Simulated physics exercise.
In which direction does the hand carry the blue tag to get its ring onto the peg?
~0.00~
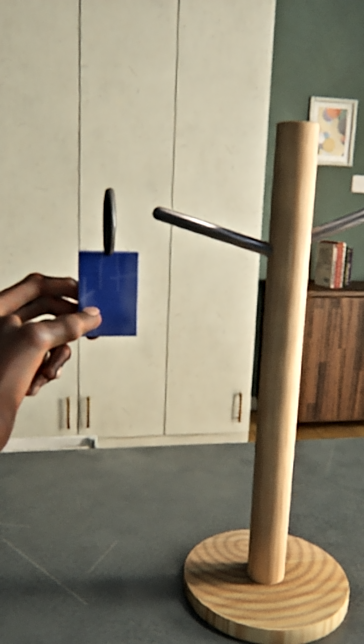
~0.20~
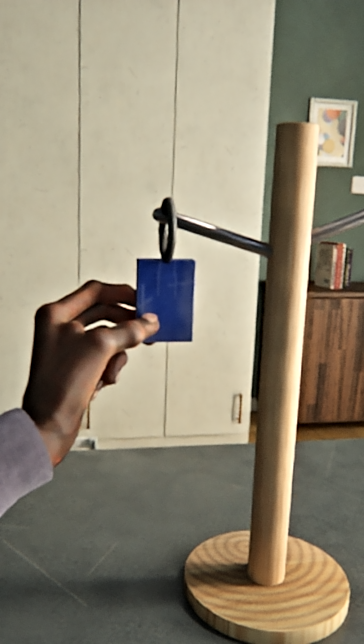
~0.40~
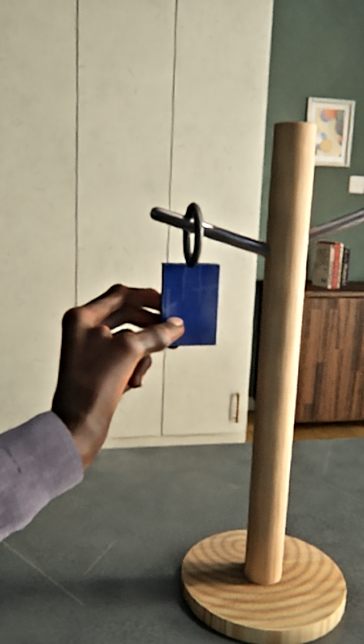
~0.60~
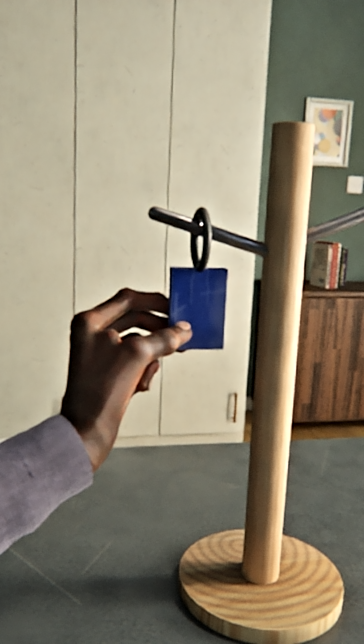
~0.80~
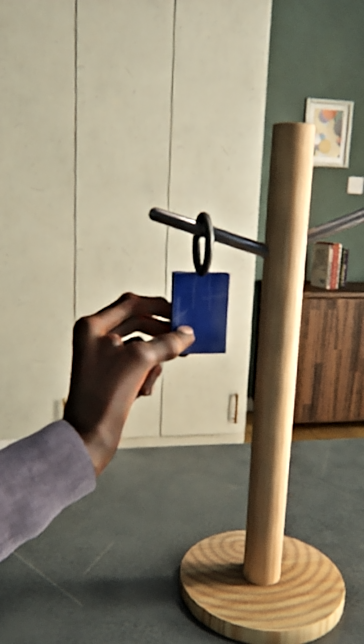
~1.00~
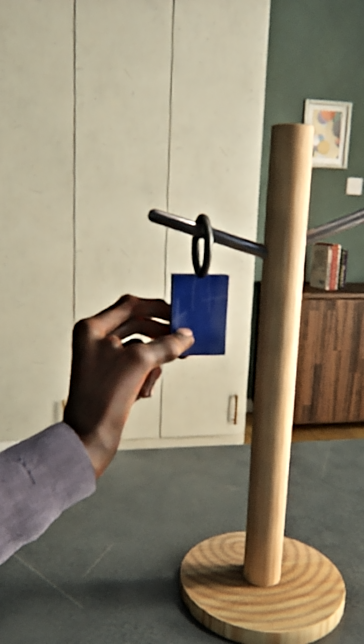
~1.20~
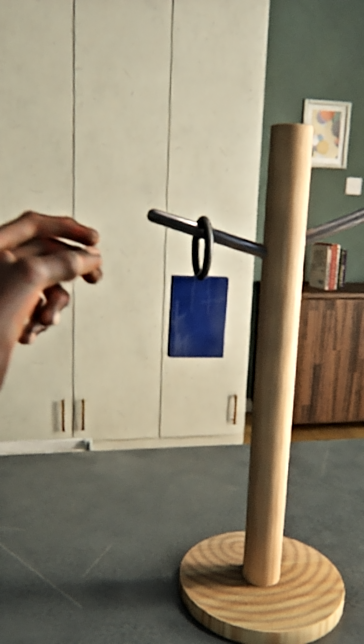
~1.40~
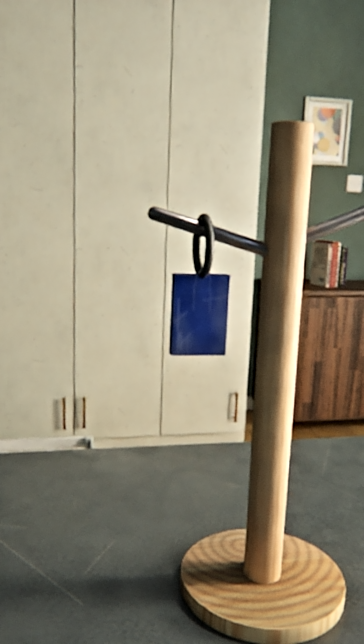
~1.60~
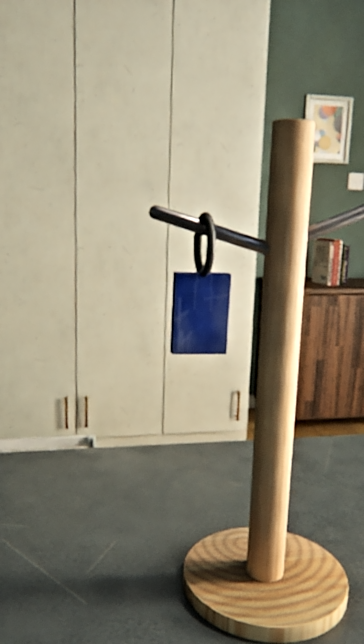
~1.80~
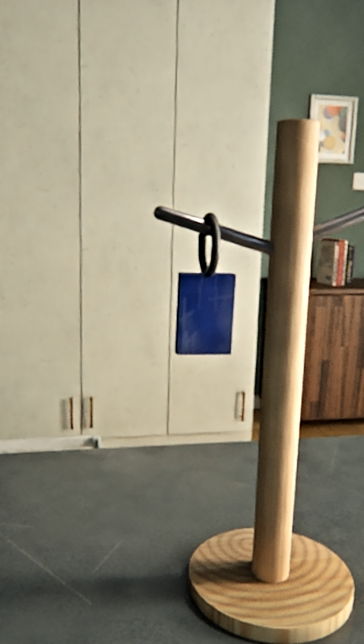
The hand carries the blue tag to the right, toward the upright post of the stand.
